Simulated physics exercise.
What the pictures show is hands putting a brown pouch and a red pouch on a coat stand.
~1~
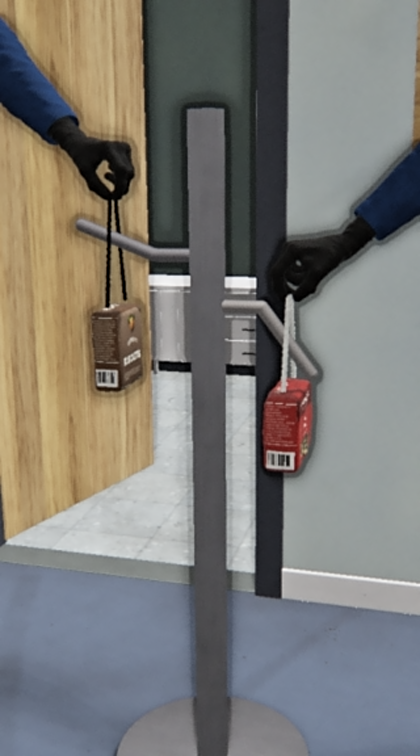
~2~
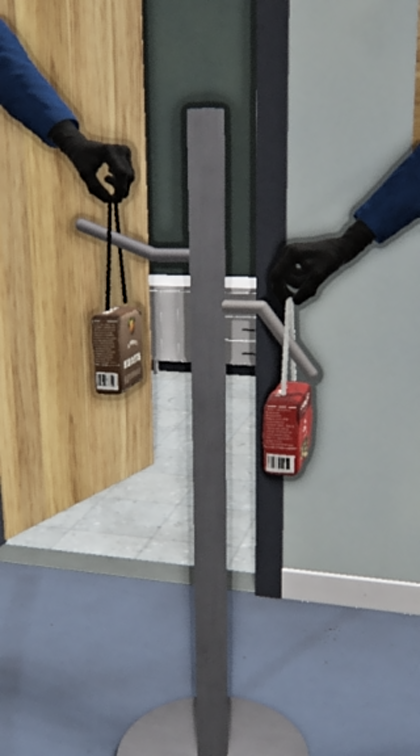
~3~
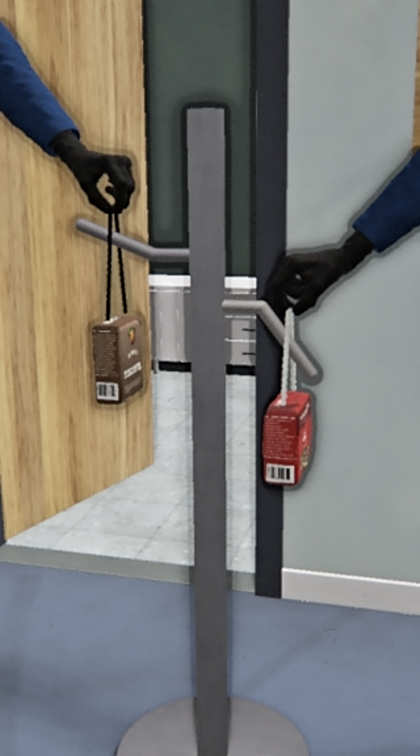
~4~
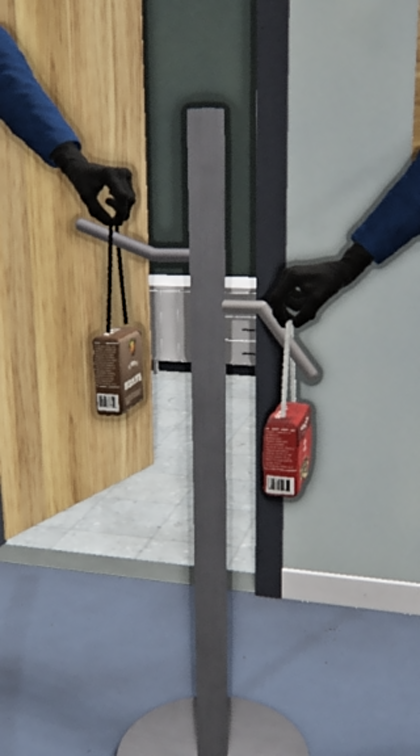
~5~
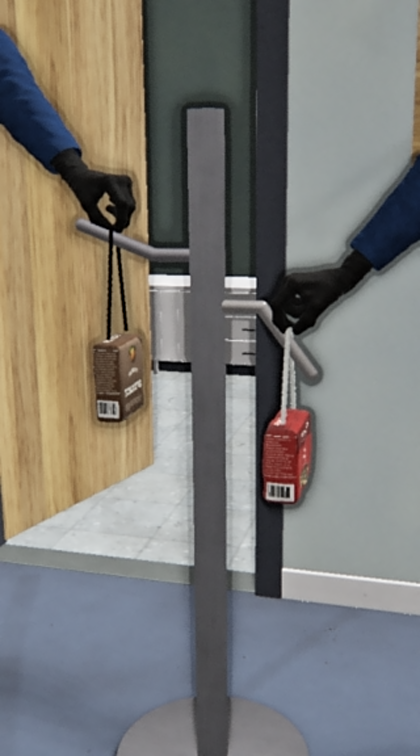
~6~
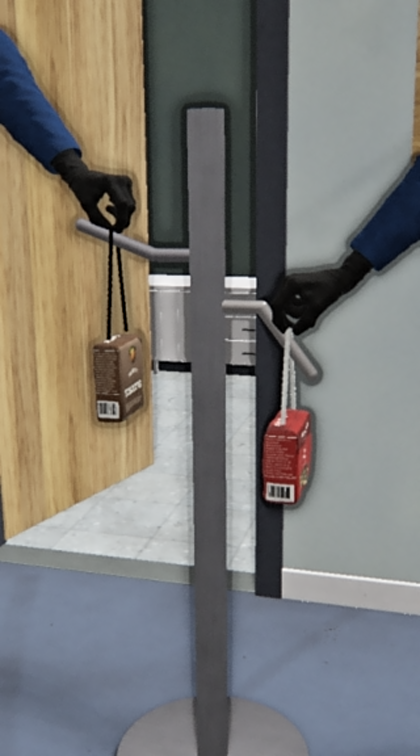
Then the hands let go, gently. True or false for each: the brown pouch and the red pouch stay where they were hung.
Brown pouch - true. Red pouch - false.
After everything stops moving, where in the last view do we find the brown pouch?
That one winds up at pixel (147, 397).
Then, 0.32 s later than the last view, brown pouch hanging from its loop near (126, 386); red pouch falling near (290, 600).
Then, 0.56 s later than the last view, brown pouch hanging from its loop near (145, 393); red pouch on the floor.
Finally, brown pouch hanging from its loop near (147, 396); red pouch on the floor. The brown pouch holds on and the red pouch comes down.
